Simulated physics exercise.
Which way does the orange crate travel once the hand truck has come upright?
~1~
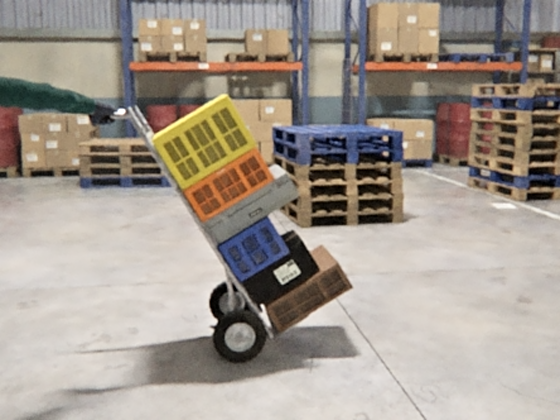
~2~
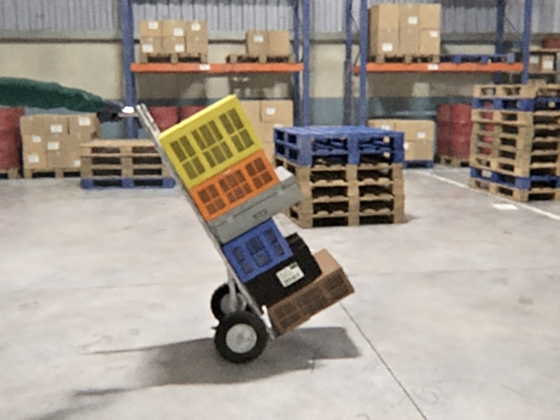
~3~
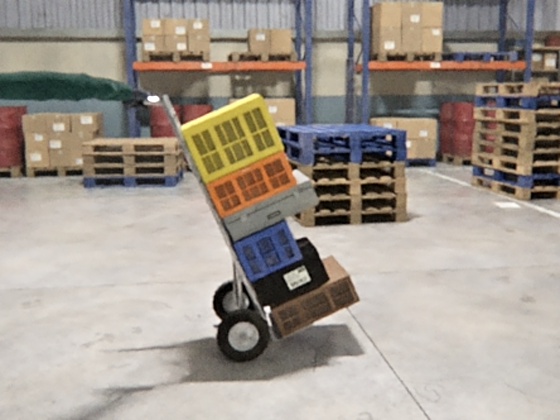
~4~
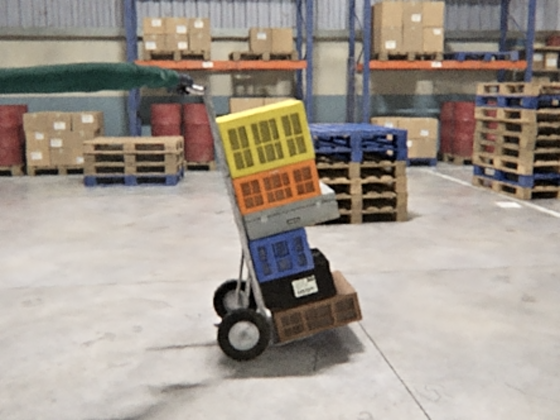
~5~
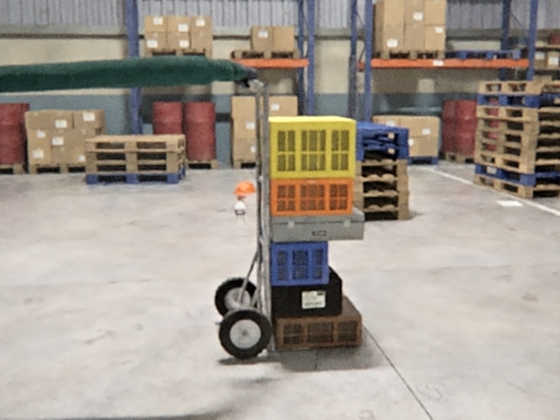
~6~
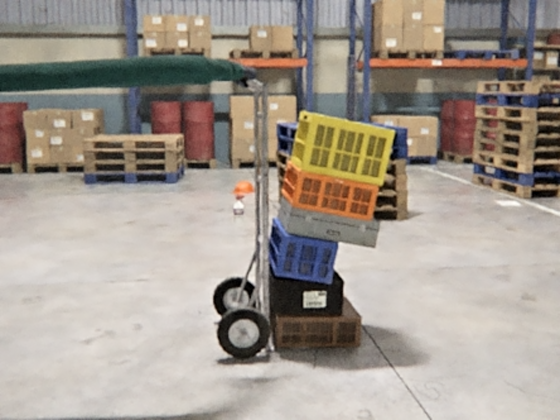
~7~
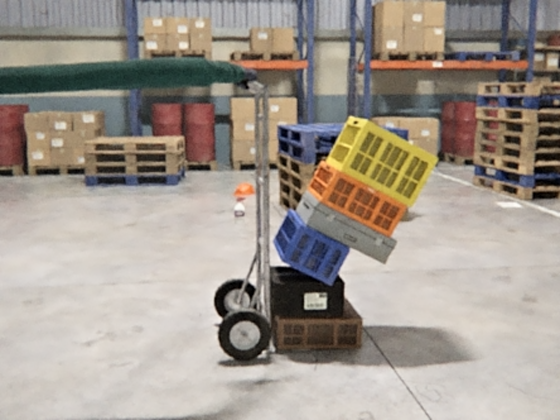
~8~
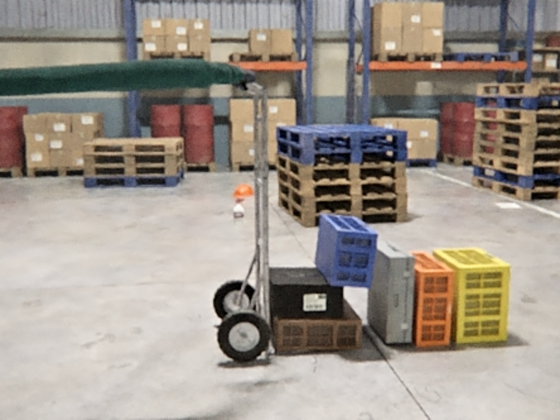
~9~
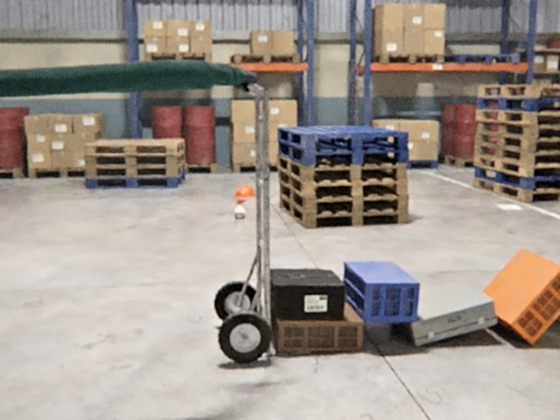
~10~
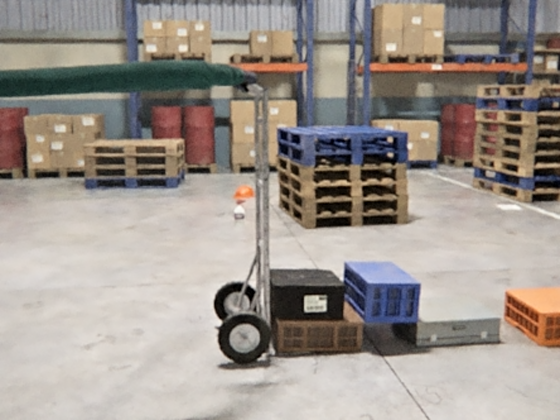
The orange crate moves to the right, tipping off the stack and ending up on the floor near the right edge of the view.
At first, a green-sleeved arm holds a hand truck tilted back to the left in a warehouse, with a stack of crates and boxes leaning on it. The arm swings the truck forward until it stands upright and its plate meets the floor. The upper part of the stack keeps going, tipping to the right above the black box. The yellow crate, orange crate and grey toolbox topple to the floor, and the blue crate tumbles after them. The yellow one leaves view at the right, while the black box and brown crate stay in place beside the upright truck.
